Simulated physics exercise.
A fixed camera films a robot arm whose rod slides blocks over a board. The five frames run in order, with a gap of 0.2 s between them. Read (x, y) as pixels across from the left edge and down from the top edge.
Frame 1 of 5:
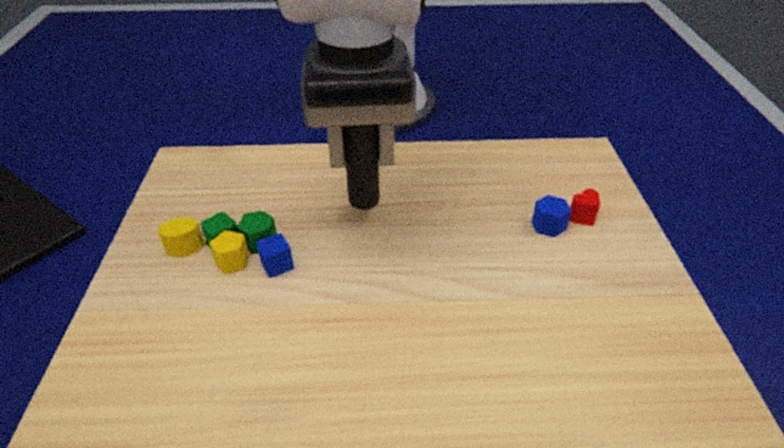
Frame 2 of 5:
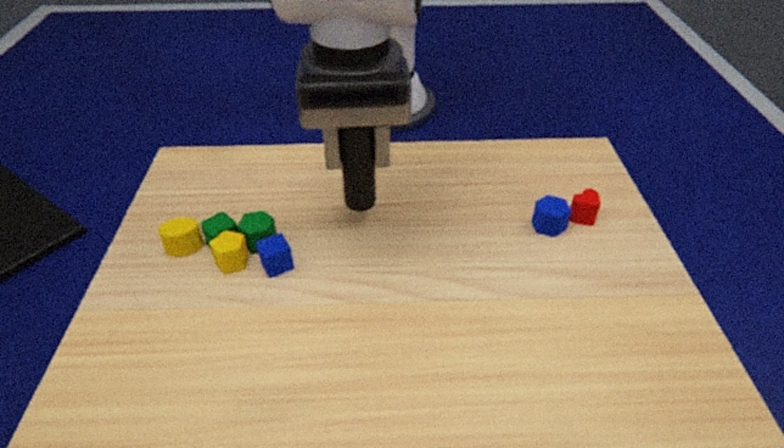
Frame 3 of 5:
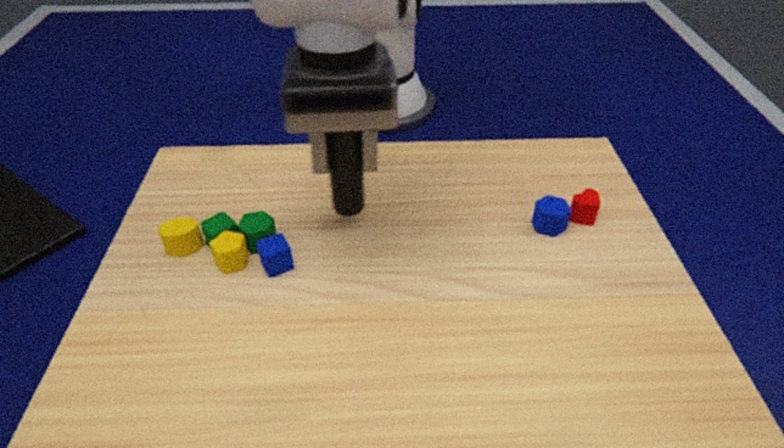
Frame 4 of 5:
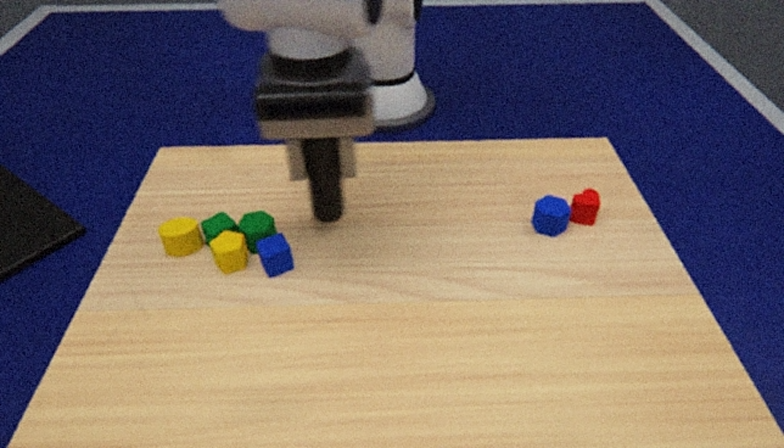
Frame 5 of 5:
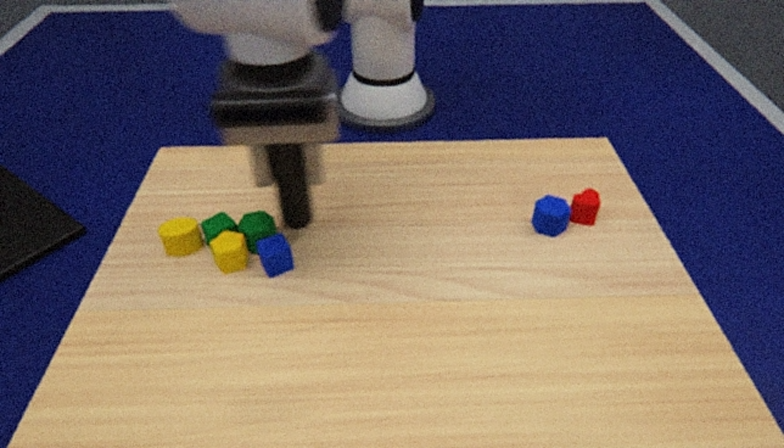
In this clip, a robot arm with a dark rod moves left above a wooden board, nearing a cluster of yellow, green and blue blocks, while those blocks and a blue and a red block on the right stay still.
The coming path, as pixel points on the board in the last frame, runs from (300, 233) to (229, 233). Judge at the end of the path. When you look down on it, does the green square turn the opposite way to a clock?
Answer: No.
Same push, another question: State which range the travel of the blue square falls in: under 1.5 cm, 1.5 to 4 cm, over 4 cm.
My prediction: Under 1.5 cm.
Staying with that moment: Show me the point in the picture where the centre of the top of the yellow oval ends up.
It comes to (151, 225).
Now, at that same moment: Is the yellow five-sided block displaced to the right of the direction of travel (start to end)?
No - that is not the case.
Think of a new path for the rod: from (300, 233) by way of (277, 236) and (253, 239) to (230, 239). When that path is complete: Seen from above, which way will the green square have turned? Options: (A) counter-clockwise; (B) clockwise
I choose B.
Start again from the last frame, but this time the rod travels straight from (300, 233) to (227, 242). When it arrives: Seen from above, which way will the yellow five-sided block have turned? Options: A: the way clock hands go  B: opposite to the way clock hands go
The one that fits is B, opposite to the way clock hands go.
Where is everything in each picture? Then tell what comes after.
The first frame shows tip of the rod at (364, 201), middles of tops, yellow oval at (178, 226), green square at (218, 222), yellow five-sided block at (227, 241), green hexagon at (255, 221), blue square at (273, 244).
The second frame shows rod at (360, 203), nothing pushed.
The third frame shows rod at (349, 207), nothing pushed.
The fourth frame shows rod at (329, 214), nothing pushed.
The fifth frame shows rod at (298, 220), yellow oval at (178, 226), green square at (218, 222), yellow five-sided block at (227, 241), green hexagon at (255, 221), blue square at (273, 244).
On the path given first. Halfway along, rod at (261, 220); yellow oval at (170, 225), turned 20° anticlockwise; green square at (200, 226), turned 65° clockwise; yellow five-sided block at (217, 251); green hexagon at (231, 229), turned 45° anticlockwise.
At the end, rod at (225, 220); yellow oval at (151, 225); green square at (173, 235), turned 95° clockwise; yellow five-sided block at (215, 257); green hexagon at (210, 234), turned 100° anticlockwise; blue square unmoved.
